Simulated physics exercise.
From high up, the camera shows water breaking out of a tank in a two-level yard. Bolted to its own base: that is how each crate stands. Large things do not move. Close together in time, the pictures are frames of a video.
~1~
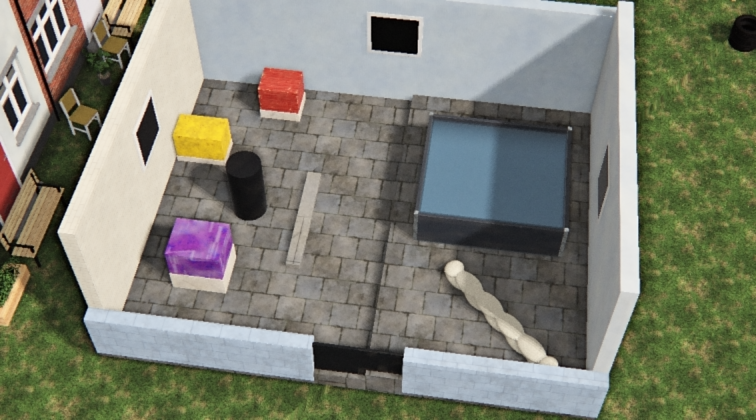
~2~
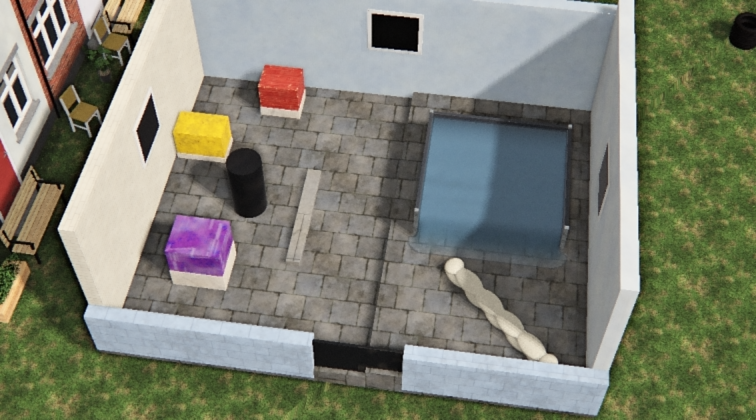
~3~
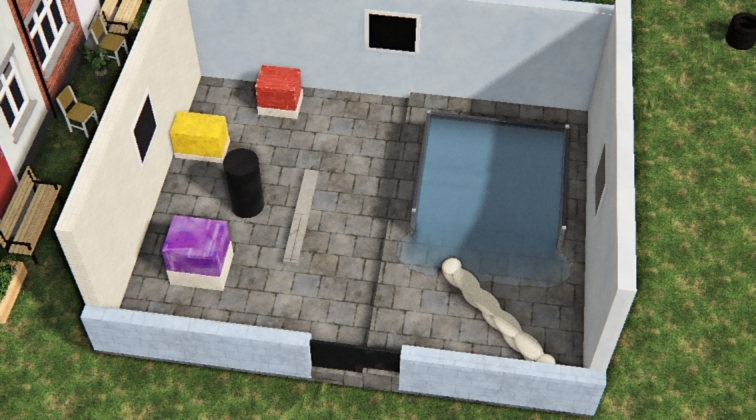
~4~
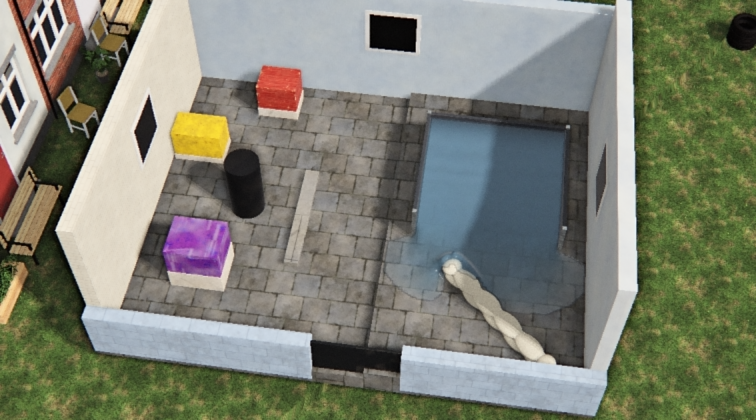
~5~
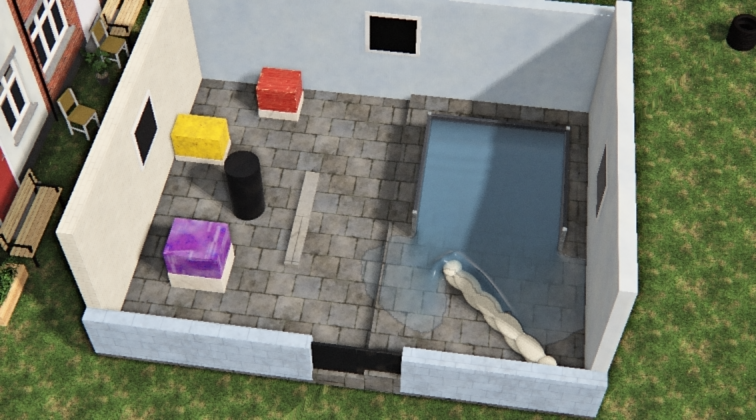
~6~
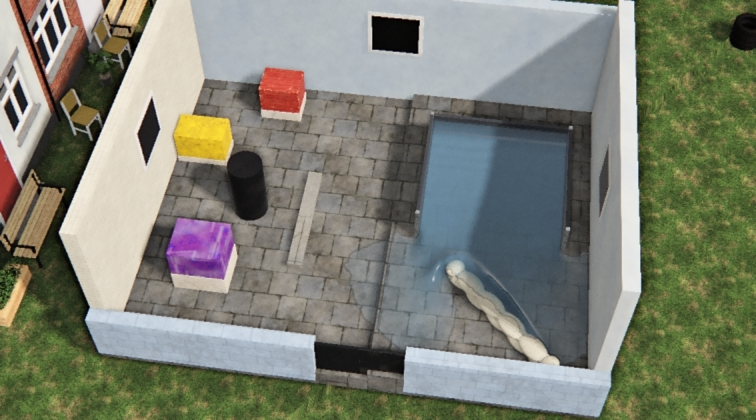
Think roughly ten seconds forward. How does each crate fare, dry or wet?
Result: The red crate stays above the water, the purple crate stays above the water, the yellow crate is not above the water.
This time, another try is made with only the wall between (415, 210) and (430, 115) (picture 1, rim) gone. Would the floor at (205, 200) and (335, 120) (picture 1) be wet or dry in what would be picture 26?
Going in the order you asked, the first is drenched and the second is drenched.
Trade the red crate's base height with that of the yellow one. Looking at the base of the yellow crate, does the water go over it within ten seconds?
Yellow crate: Flooded.
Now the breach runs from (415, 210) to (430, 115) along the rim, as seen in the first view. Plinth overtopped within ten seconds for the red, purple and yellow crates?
Note - red crate is overtopped; purple crate is left dry; yellow crate is overtopped.
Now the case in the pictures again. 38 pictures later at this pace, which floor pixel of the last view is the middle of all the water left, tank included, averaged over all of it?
I'd say near (392, 235).
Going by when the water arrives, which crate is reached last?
Last is the red one.
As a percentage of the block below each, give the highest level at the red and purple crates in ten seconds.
The first comes to 60 per cent and the second to 80 per cent.
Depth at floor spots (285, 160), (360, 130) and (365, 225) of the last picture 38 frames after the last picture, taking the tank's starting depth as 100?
Some 10, 6 and 2 in a hundred.
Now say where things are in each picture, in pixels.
The first frame shows the water tank at (495, 173) is whole and still.
In the second frame, the front is at (564, 256), out from the gap at (488, 236).
In the third frame, the front is at (564, 274), out from the gap at (485, 237).
In the fourth frame, the front is at (385, 259), out from the gap at (486, 238).
In the fifth frame, the front is at (583, 321), out from the gap at (486, 240).
In the sixth frame, the front is at a hidden place, out from the gap at (489, 240).
A moment on, water covers 30 % of the floor; the red crate not reached, the purple crate not reached, the yellow crate not reached.
Next, water covers 35 % of the floor; the red crate not reached, the purple crate not reached, the yellow crate not reached.
Then, water covers 45 % of the floor; the red crate not reached, the purple crate water round its plinth, the yellow crate not reached.
Later, water covers 80 % of the floor; the red crate water round its plinth, the purple crate water round its plinth, the yellow crate water round its plinth.
In the end, water covers 90 % of the floor; the red crate stayed above the water, the purple crate stayed above the water, the yellow crate was topped.
